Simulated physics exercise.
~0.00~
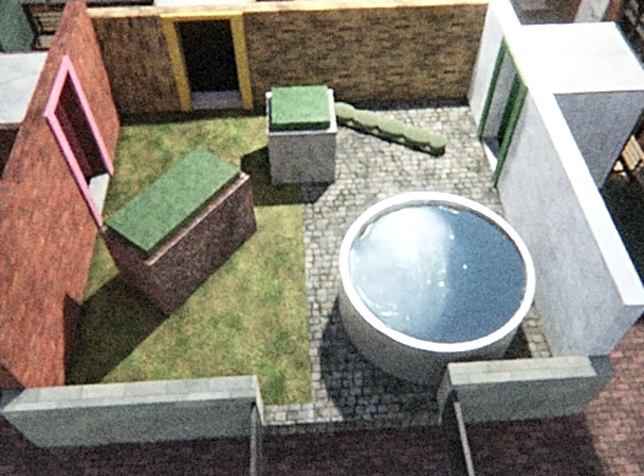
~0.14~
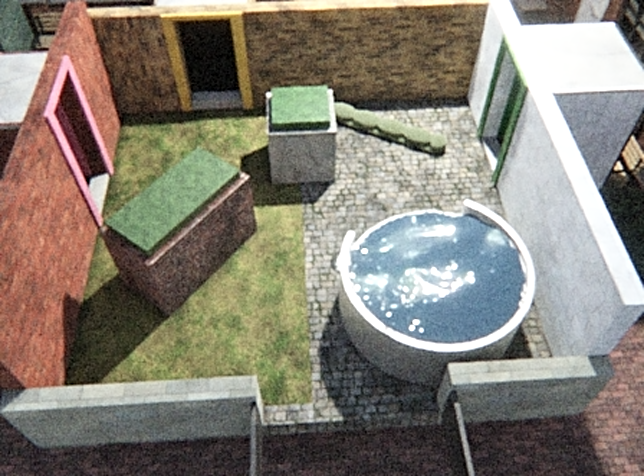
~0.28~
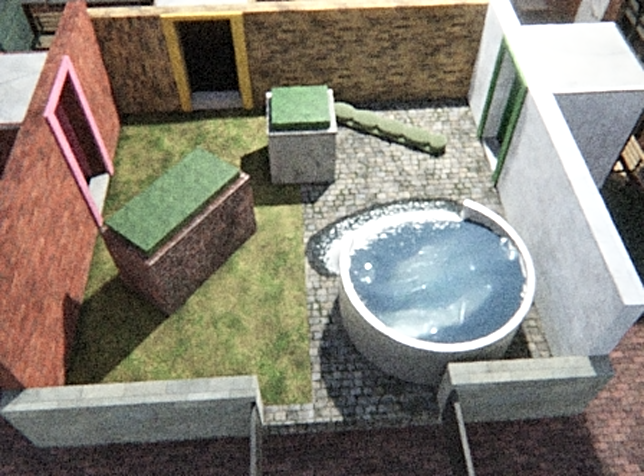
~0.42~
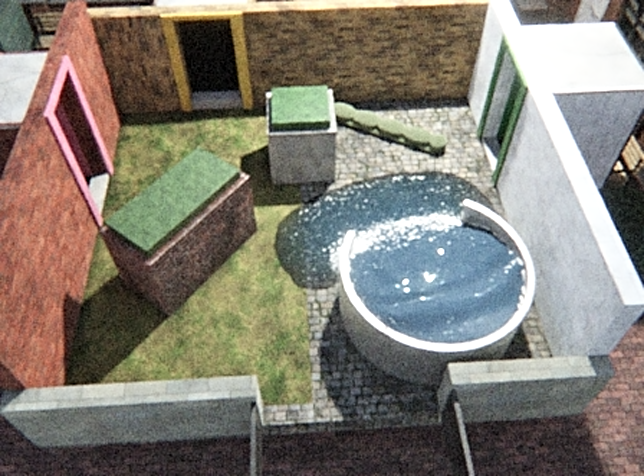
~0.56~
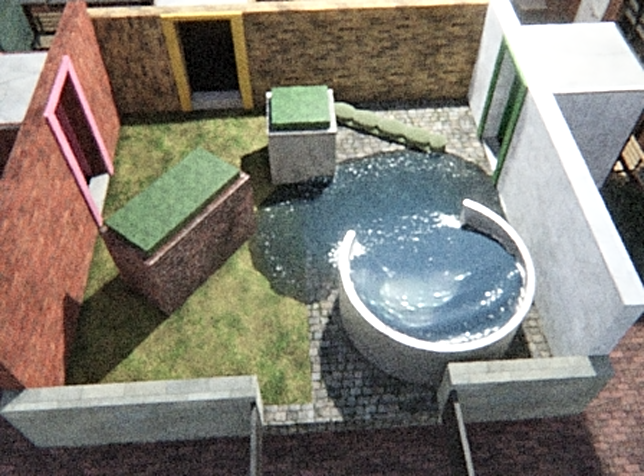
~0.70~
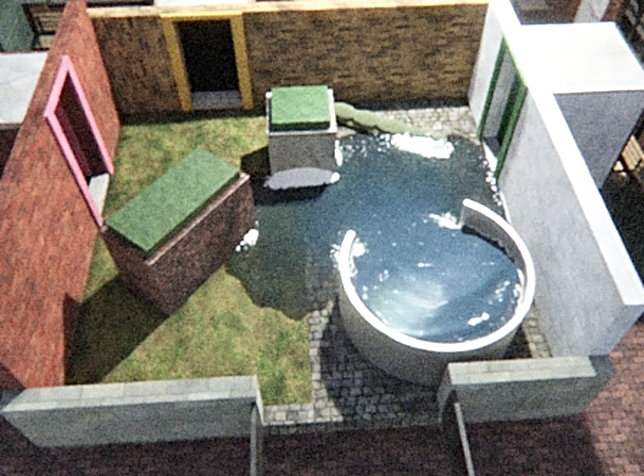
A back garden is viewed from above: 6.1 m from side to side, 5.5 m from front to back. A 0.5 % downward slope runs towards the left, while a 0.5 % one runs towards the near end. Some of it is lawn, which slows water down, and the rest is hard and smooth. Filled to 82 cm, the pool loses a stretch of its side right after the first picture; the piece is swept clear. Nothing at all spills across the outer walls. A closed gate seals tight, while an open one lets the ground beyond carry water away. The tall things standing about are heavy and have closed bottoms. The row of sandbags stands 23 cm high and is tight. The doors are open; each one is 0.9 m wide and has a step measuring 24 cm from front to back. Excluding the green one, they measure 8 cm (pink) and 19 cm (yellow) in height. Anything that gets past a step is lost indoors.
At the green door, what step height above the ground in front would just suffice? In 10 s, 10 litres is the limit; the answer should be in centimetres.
21 cm.
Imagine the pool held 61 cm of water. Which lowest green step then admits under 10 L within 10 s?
About 14.5 cm.
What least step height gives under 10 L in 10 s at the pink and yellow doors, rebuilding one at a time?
You'd want some 13.5 cm at pink and some 11.5 cm at yellow.
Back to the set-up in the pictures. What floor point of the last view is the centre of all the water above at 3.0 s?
(331, 194) or so.
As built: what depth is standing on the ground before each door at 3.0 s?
Green door 14 cm, pink door 11 cm, yellow door 11 cm.
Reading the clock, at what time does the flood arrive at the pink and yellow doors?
Pink: 2.2 s; yellow: 1.8 s.
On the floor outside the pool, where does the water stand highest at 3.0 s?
Around (132, 123).
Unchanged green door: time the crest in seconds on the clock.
Roughly at 3.6 s.
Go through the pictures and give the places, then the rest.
The first frame shows the pool at (436, 268) is whole and still, 82 cm deep; the green door at (502, 110) is dry.
In the second frame, the gap is on the far side, the front 0.3 m out at (340, 255); the back of the pool holds 82 cm.
In the third frame, water pours out on the far side and has run 0.8 m, to a hidden place; about 11 cm deep outside, 82 cm at the back.
In the fourth frame, the front is at (442, 176), 1.3 m from the gap on the far side; 3.8 m2 of floor is wet, 81 cm left at the back.
In the fifth frame, water pours out on the far side and has run 1.8 m, to (425, 152); about 7 cm deep outside, 73 cm at the back.
In the sixth frame, water pours out on the far side and has run 2.3 m, to (257, 177); about 7 cm deep outside, 67 cm at the back; water is at the green door at (502, 110).
After 1.4 s water covers 45 % of the floor, deepest (48 cm) near (342, 127); 12 cm at the green door, 7 litres in over its 6 cm step.
After 3.0 s water covers 75 % of the floor, deepest (38 cm) near (132, 123); 14 cm at the green door, 69 litres in over its 6 cm step.
After 10.0 s water covers 95 % of the floor, deepest (12 cm) near (85, 290); 8 cm at the green door, 282 litres in over its 6 cm step.
At the green door as built, the water arrived by 0.7 s and peaked near 20 cm at 3.6 s.
Run again over the same 10 s with other heights there, 35 litres in over 17 cm, 5 litres over 23 cm. The limit of 10 litres is kept from about 21 cm up.
